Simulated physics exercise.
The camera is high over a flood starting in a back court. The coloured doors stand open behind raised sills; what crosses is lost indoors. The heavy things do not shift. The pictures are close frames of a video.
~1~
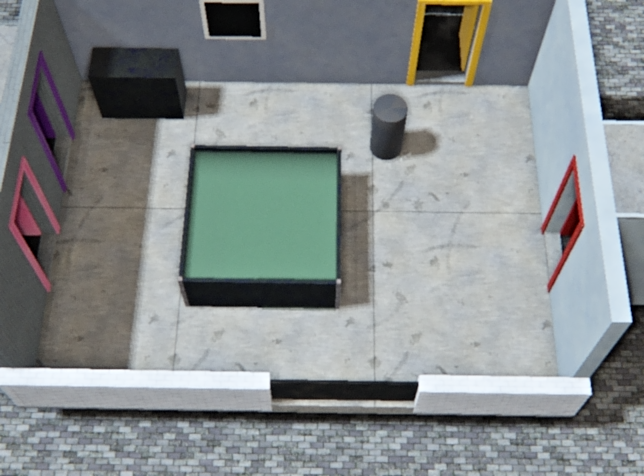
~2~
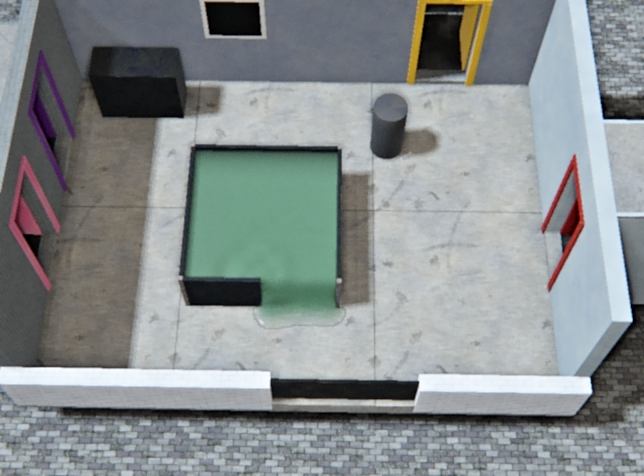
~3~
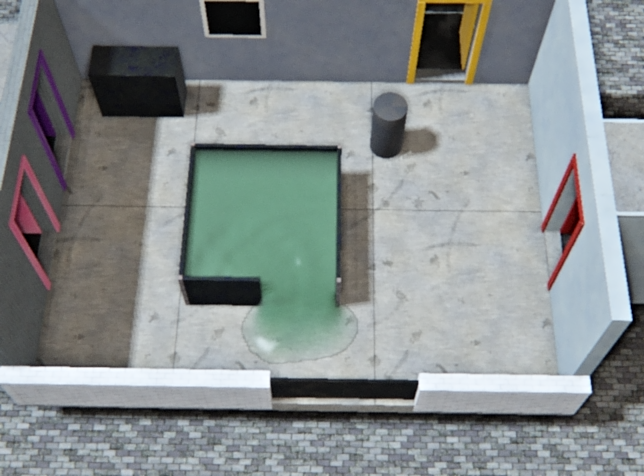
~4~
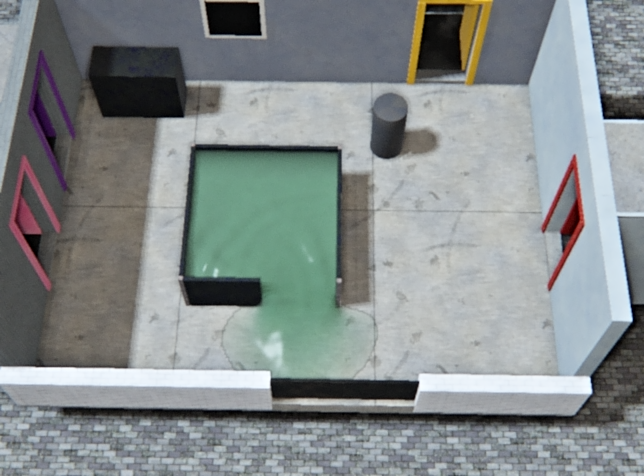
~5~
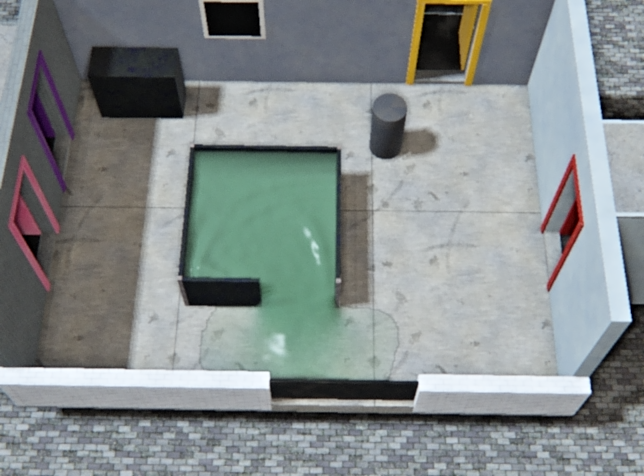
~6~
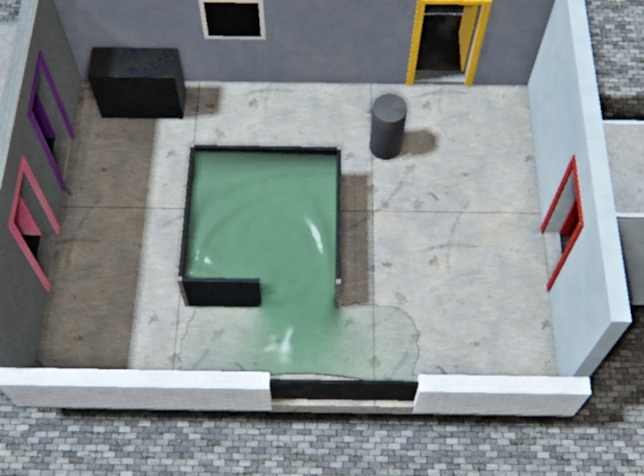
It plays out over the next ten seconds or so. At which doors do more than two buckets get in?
One by one: The purple door stays under that; the red door takes more than that; the yellow door takes more than that; the pink door takes more than that.
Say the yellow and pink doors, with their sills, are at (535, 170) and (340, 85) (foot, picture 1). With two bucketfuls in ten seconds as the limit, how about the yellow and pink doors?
One by one: Yellow door lets less in; pink door passes that mark.
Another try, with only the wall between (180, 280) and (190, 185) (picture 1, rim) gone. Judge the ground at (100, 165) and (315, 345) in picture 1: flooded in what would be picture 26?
In that order: Wet, awash.
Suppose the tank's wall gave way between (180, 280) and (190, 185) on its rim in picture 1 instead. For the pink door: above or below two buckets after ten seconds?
One by one: The pink door floods.
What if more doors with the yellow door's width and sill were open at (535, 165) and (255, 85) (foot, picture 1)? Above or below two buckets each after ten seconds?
One after the other: Holds, floods.
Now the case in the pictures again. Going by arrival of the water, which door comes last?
It is the yellow one.
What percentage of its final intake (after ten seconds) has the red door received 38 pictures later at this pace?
Roughly 90 per cent.
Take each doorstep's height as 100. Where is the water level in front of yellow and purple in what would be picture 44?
In turn 180 and 50 per cent.
A moment on, water covers 20 % of the floor; the purple door not reached, the red door not reached, the yellow door not reached, the pink door not reached.
Next, water covers 35 % of the floor; the purple door not reached, the red door wet at the sill, nothing in, the yellow door not reached, the pink door not reached.
Then, water covers 55 % of the floor; the purple door wet at the sill, nothing in, the red door over two buckets in, the yellow door not reached, the pink door over two buckets in.
Later, water covers 95 % of the floor; the purple door wet at the sill, nothing in, the red door over two buckets in, the yellow door over two buckets in, the pink door far over two buckets in.
In the end, water covers 100 % of the floor; the purple door wet at the sill, nothing in, the red door over two buckets in, the yellow door far over two buckets in, the pink door far over two buckets in.
